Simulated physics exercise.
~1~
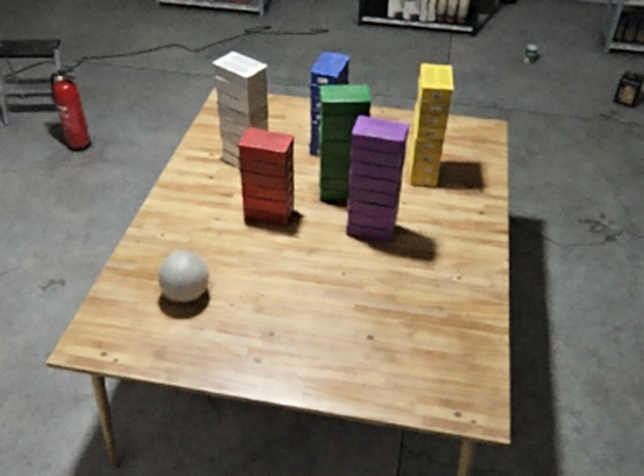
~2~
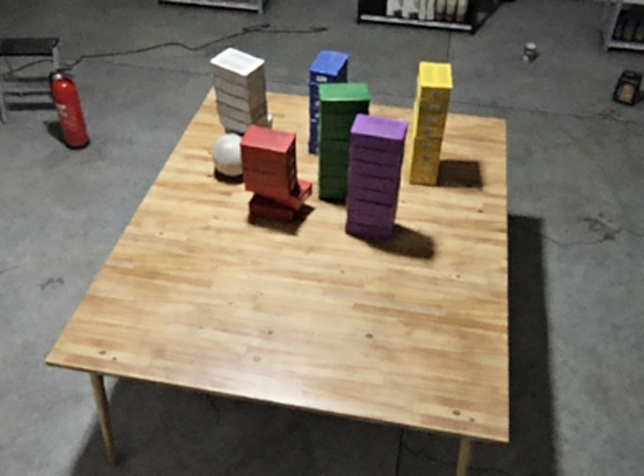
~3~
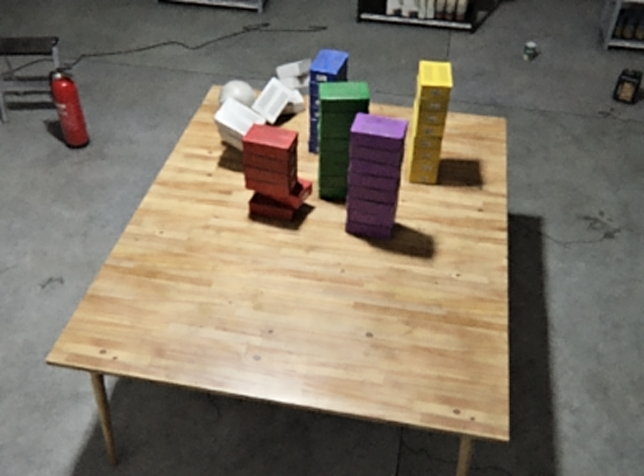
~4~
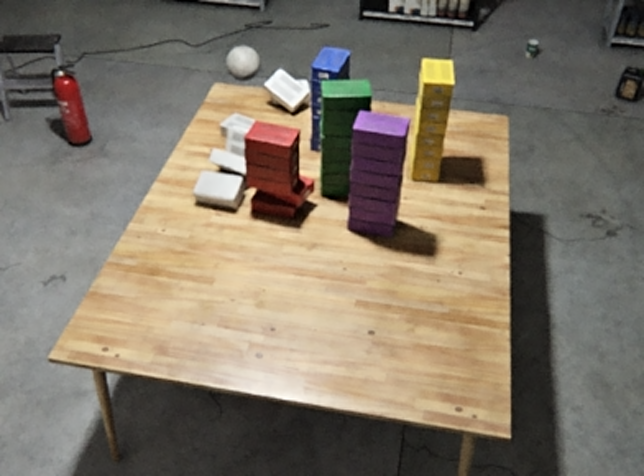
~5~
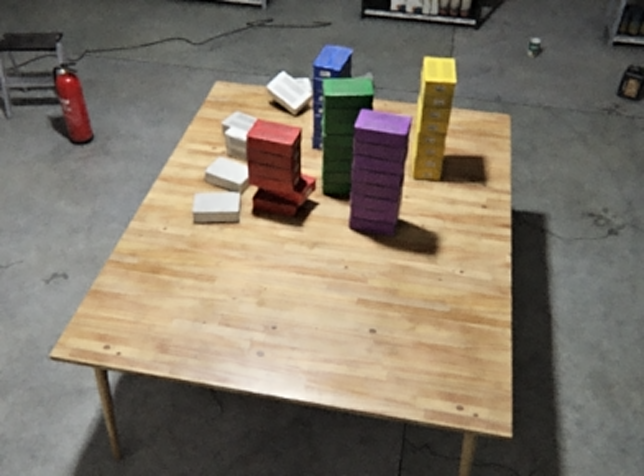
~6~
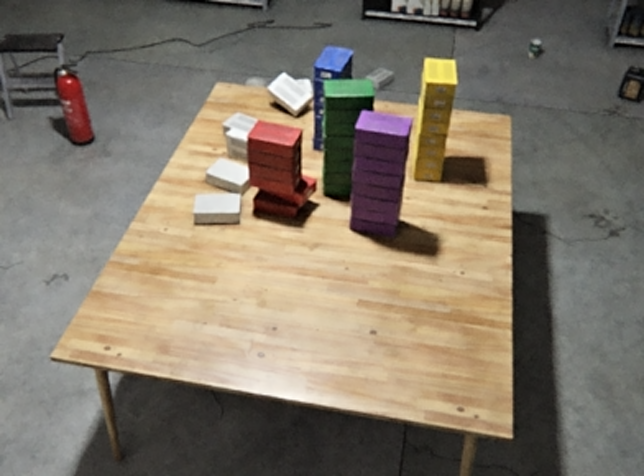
The footage shows a grey ball rolling across a wooden table among six coloured block towers, knocking the red tower's lower part askew and toppling the white one before dropping off the far edge; white blocks lie scattered while the blue, green, purple and yellow towers stay standing.
